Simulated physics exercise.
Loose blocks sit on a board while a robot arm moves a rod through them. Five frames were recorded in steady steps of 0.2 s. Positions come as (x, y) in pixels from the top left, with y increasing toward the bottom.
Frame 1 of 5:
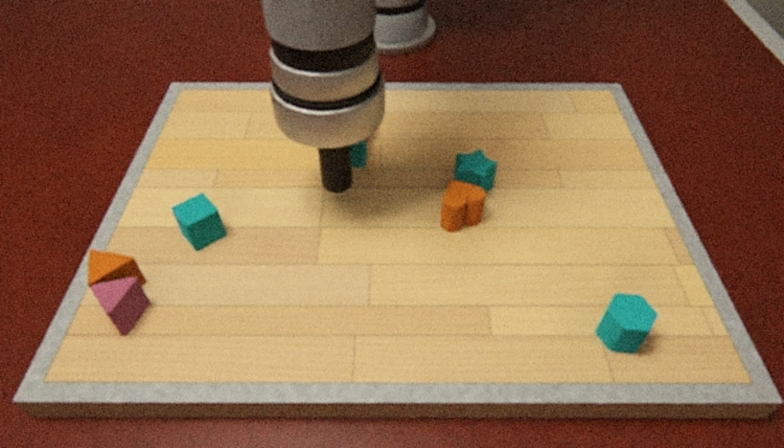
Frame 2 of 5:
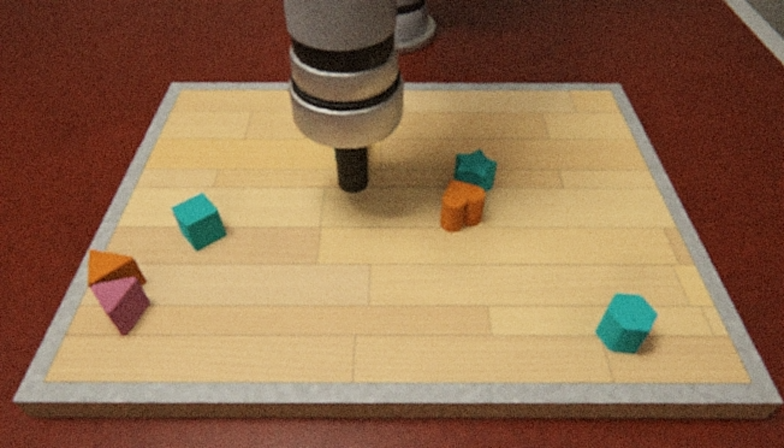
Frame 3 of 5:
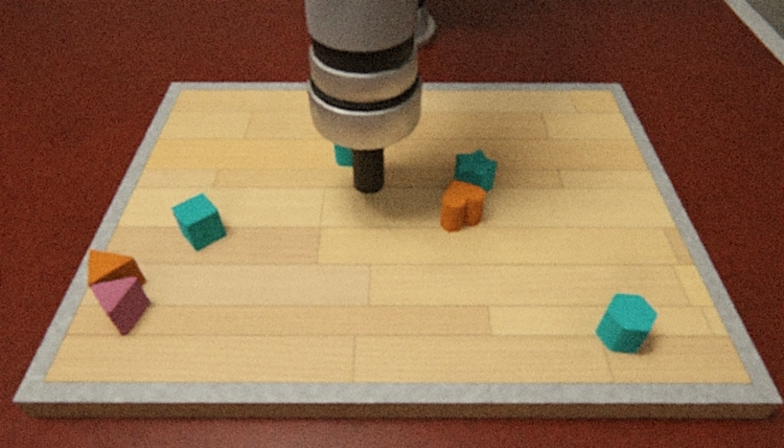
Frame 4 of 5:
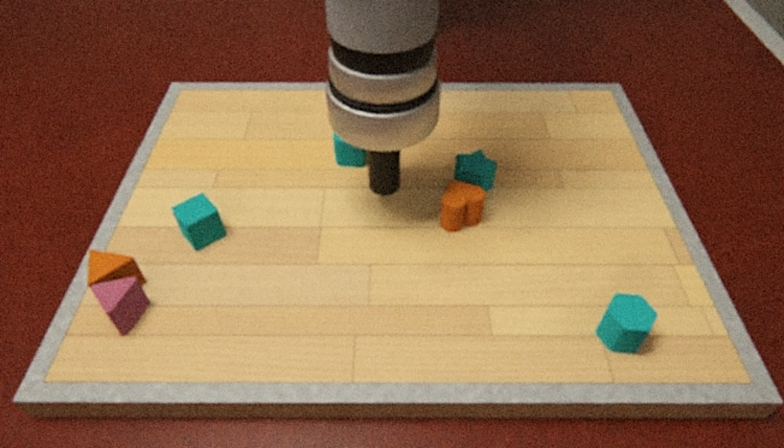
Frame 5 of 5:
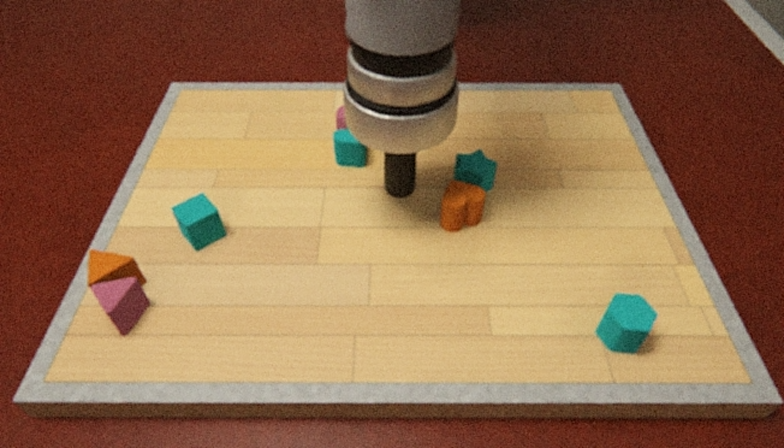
On a wooden board with a grey border, a robot arm slid its dark rod slowly to the right among scattered turquoise, orange and pink blocks, while none of the blocks moved.
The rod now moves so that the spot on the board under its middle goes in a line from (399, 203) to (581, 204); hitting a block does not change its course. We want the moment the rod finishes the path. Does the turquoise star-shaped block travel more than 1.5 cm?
The answer is yes.
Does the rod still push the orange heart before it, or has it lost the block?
Gone from the front.
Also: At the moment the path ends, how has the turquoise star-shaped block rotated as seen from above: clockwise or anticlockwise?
Short answer: Counterclockwise.
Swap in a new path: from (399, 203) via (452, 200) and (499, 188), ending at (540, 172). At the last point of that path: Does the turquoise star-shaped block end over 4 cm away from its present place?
Going by the path, yes.
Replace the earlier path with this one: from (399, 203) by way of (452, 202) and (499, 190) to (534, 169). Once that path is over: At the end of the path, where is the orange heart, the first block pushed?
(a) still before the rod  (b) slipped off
My answer is option b.
The first path, step by step. One third of the way, rod (463, 188); orange heart (481, 198), turned 45° clockwise; turquoise star-shaped block (486, 158), turned 20° anticlockwise.
Two thirds of the way, rod (525, 188); orange heart (492, 200), turned 75° clockwise; turquoise star-shaped block (505, 156), turned 95° anticlockwise.
At the end, rod (587, 189); turquoise heart in place; orange heart (492, 200), turned 75° clockwise; turquoise star-shaped block (505, 156), turned 95° anticlockwise.
